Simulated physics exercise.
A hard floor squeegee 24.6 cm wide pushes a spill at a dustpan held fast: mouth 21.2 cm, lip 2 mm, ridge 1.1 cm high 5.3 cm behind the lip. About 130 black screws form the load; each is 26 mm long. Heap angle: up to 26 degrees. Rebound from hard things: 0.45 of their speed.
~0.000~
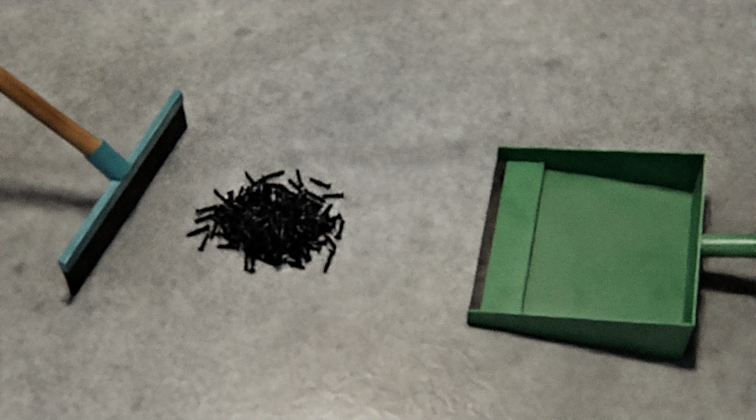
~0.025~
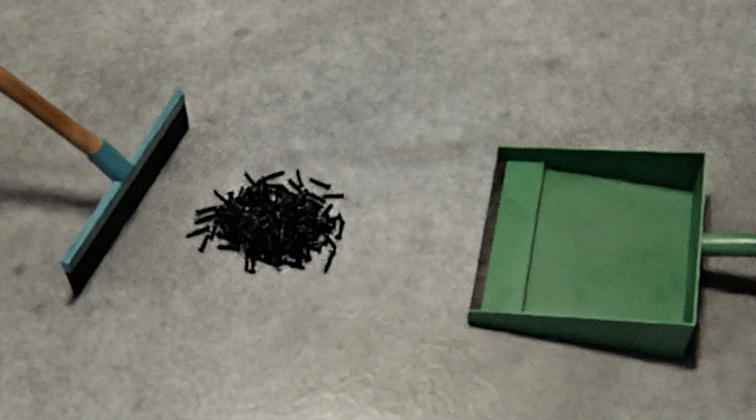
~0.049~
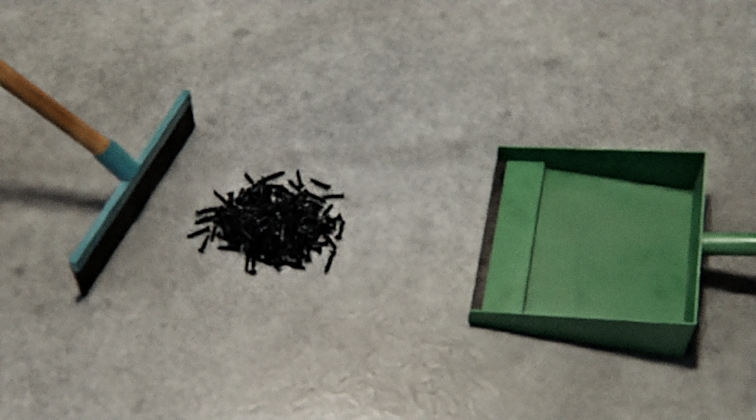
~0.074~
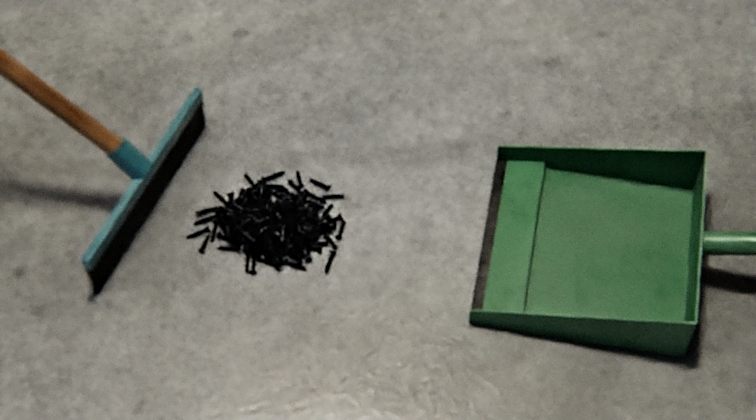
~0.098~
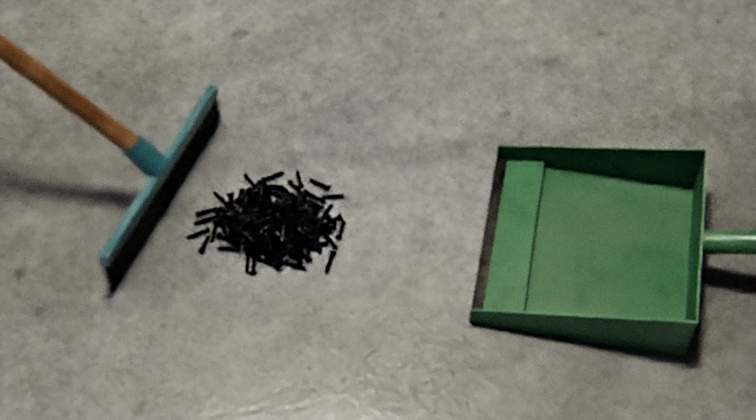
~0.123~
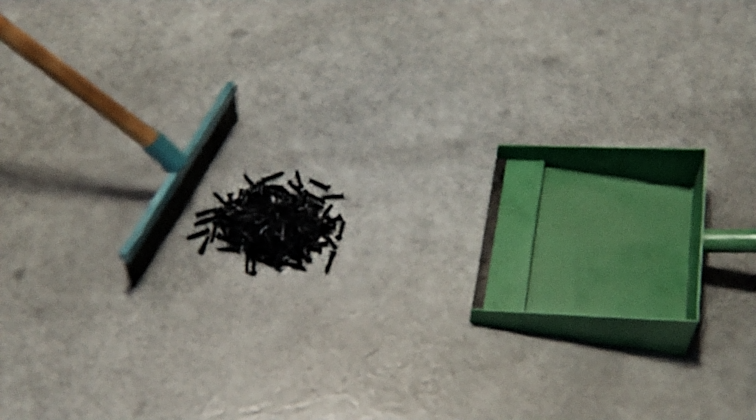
A squeegee with a teal head and wooden handle starts at the left on a grey concrete floor, apart from a heap of small black screws. It slides rightward and slightly up, slowly at first and then faster, closing most of the gap, while the heap and the green dustpan at right stay still.
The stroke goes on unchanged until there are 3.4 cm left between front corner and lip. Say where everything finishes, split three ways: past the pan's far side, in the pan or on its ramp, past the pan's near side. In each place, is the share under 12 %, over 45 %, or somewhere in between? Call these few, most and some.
I would put it this way: Past the pan's far side few, in the pan or on its ramp few, past the pan's near side few.
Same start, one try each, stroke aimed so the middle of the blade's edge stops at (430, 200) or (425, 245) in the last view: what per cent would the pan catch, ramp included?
Around 20 per cent, and around 30 per cent.
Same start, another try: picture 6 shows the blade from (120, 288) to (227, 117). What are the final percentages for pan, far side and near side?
The pan gets 20, the far side 0 and the near side 30.
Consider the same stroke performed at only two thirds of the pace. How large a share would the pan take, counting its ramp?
Roughly 0 in a hundred.
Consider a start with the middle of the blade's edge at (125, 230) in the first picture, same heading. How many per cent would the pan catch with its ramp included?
Estimate: ~ 5 %.
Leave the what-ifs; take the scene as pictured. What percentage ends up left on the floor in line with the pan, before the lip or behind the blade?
Some 90 per cent end up there.
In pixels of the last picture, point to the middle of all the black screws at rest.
(435, 241) or so.
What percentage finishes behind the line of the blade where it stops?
My guess is close to 20 per cent.
After 0.30 s, middle of the blade 19 cm from the lip; 0 % over the lip, far side 0 %, near side 0 %.
After 0.42 s, middle of the blade 10 cm from the lip; 0 % over the lip, far side 0 %, near side 0 %.
After 0.67 s, middle of the blade 6 cm from the lip; 5 % over the lip, far side 5 %, near side 0 %.
At rest (1.2 s), far side 5 %, pan 5 %, near side 0 %, in front of the lip or behind the blade 90 %.
